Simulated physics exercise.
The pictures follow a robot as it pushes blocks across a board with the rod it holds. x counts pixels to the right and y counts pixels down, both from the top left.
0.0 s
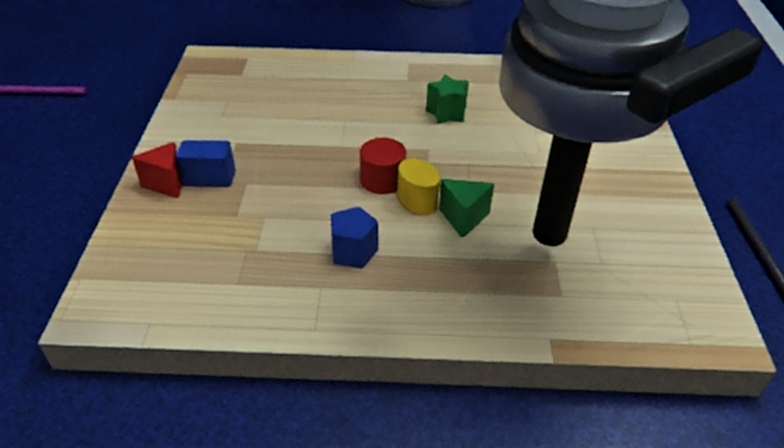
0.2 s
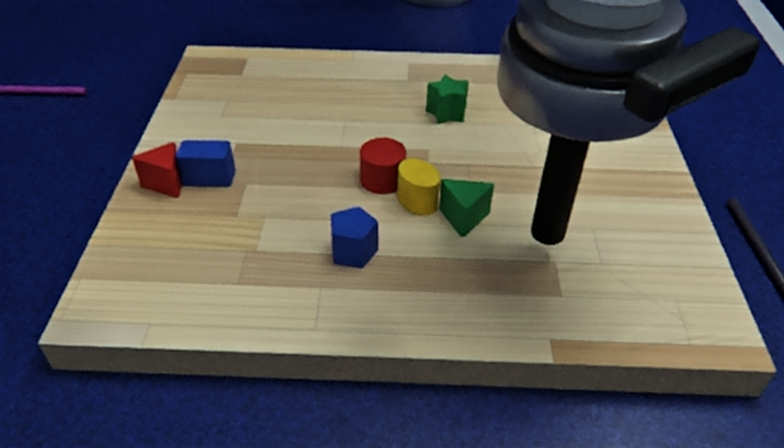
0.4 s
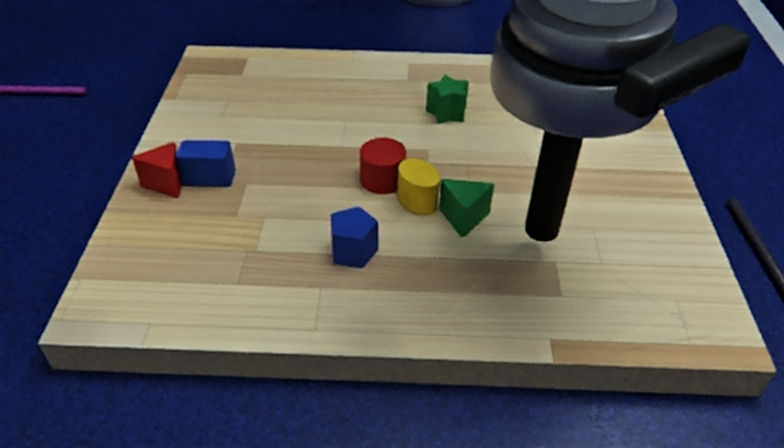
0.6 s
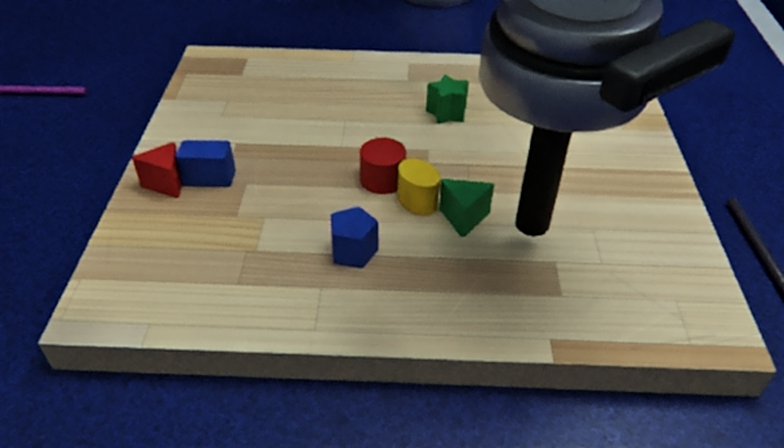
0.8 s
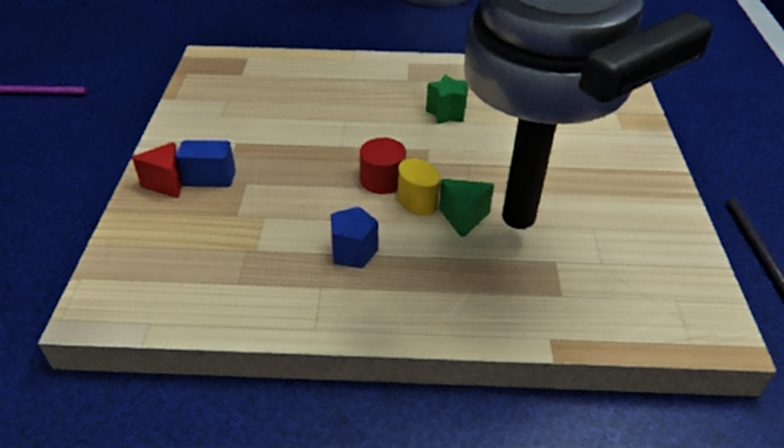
A black rod hanging from a round metal machine part slid slowly left and slightly away across a wooden board, nearing the green triangular block, while all the colorful blocks stayed still.
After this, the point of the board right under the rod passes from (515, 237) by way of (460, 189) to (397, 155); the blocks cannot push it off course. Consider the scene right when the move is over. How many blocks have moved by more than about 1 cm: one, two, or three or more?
I count one.
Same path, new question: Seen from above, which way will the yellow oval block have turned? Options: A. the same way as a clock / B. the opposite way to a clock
It's A.
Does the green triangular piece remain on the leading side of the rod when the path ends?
I'd say no.
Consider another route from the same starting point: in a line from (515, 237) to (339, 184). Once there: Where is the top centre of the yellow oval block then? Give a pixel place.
Its top centre is at about (306, 169).
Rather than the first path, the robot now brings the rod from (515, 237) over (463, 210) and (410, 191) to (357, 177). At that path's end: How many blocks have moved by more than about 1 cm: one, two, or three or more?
The push will move three blocks or more.
The first path, step by step. One third of the way, rod at (481, 186); yellow oval block at (414, 174), turned 20° clockwise; green triangular piece at (454, 182), turned 60° anticlockwise.
Two thirds of the way, rod at (440, 159); yellow oval block at (413, 174), turned 20° clockwise; green triangular piece at (449, 179), turned 80° anticlockwise.
At the end, rod at (398, 138); red round block still; yellow oval block at (413, 174), turned 20° clockwise; green triangular piece at (449, 179), turned 80° anticlockwise.
